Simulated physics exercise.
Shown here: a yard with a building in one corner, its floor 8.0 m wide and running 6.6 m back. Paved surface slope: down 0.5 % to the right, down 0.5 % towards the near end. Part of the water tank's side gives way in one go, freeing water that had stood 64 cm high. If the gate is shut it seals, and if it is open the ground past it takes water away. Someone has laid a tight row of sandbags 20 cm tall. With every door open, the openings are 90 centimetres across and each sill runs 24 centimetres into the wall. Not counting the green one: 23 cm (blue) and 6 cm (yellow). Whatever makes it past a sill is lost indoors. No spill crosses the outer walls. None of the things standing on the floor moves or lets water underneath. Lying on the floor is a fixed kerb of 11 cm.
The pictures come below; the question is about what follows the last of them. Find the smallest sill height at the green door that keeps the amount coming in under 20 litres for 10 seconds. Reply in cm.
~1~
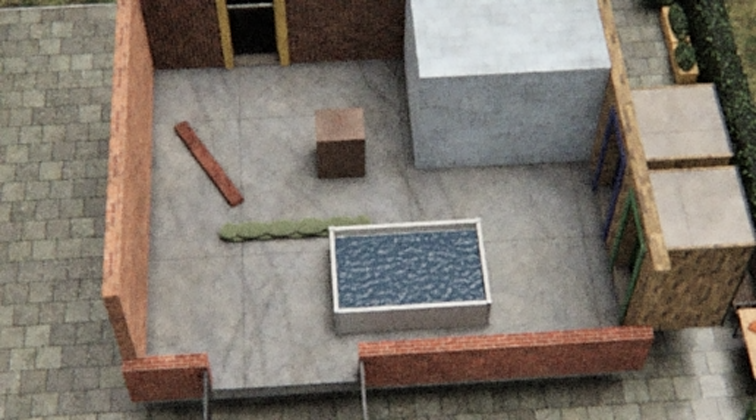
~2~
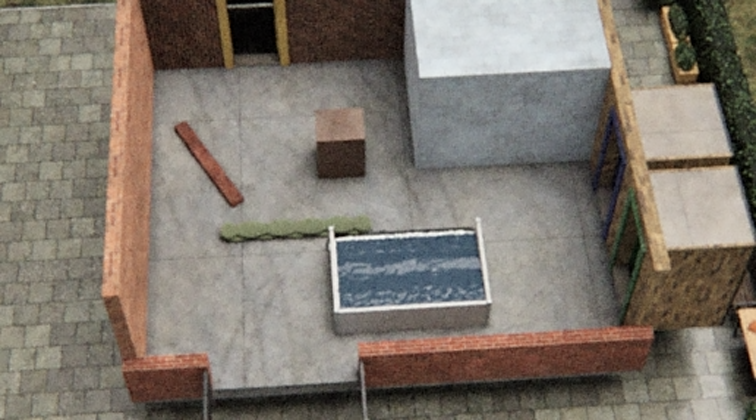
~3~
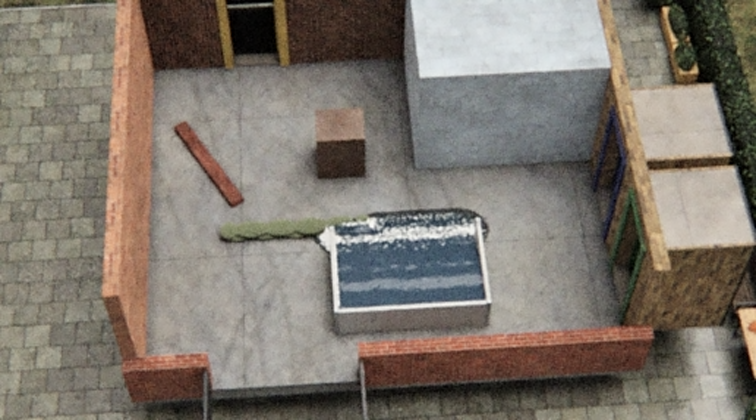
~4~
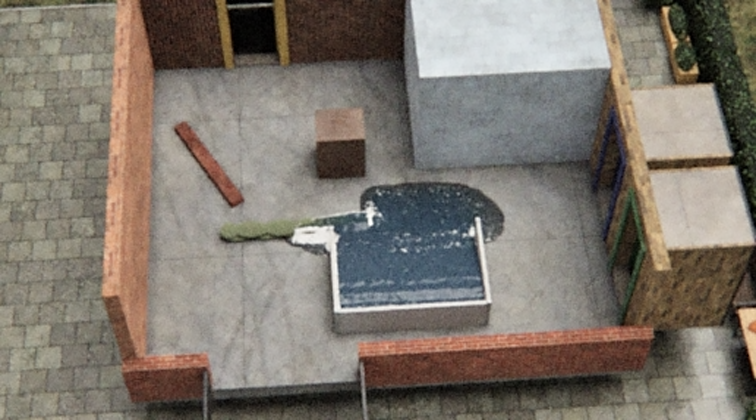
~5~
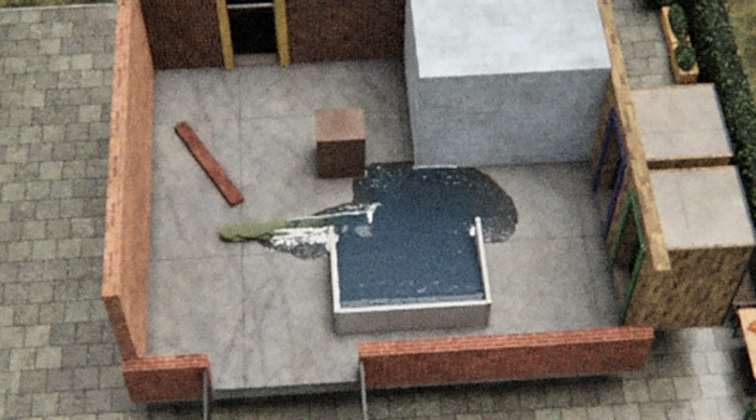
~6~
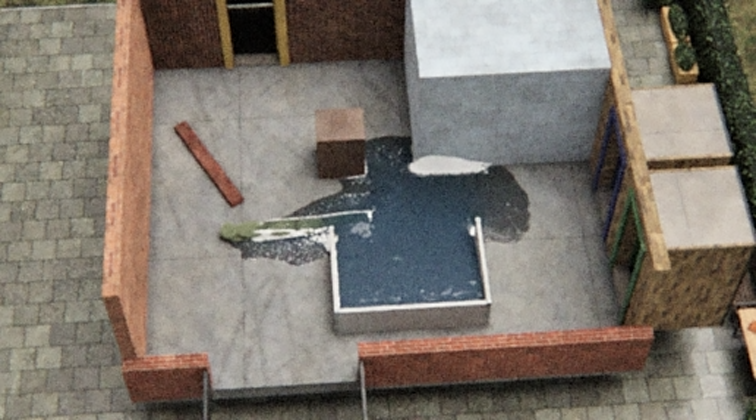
The smallest height is about 6.5 cm.
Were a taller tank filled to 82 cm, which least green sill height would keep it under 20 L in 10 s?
I'd go with near 8.5 cm then.
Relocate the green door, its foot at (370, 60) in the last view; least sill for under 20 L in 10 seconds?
It needs about 25 cm.
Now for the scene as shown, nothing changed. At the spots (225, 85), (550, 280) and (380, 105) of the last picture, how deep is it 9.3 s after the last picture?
Going through the spots in order gives 5, 6 and 6 centimetres.
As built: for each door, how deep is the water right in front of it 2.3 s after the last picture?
Depths, in cm - blue: 22, yellow: 7, green: 6.
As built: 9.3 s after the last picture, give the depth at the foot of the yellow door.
About 5.0 centimetres.
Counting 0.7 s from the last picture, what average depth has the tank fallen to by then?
Around 27 centimetres.
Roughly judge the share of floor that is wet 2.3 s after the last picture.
Some 55 in a hundred.
Then, 0.7 s after the last picture water covers 30 % of the floor, deepest (44 cm) near (431, 176); it has not reached the green door.
Then, 2.3 s after the last picture water covers 55 % of the floor, deepest (28 cm) near (588, 168); 6 cm at the green door, 0 litres in over its 26 cm sill.
Then, 9.3 s after the last picture water covers 95 % of the floor, deepest (10 cm) near (592, 353); 8 cm at the green door, 0 litres in over its 26 cm sill.
At the green door as built, the water peaked near 10 cm, 8.3 s after the last picture.
Run again over the same 10 s with other heights there, 32 litres in over 5.5 cm, 13 litres over 7.5 cm. The limit of 20 litres is kept from about 6.5 cm up.
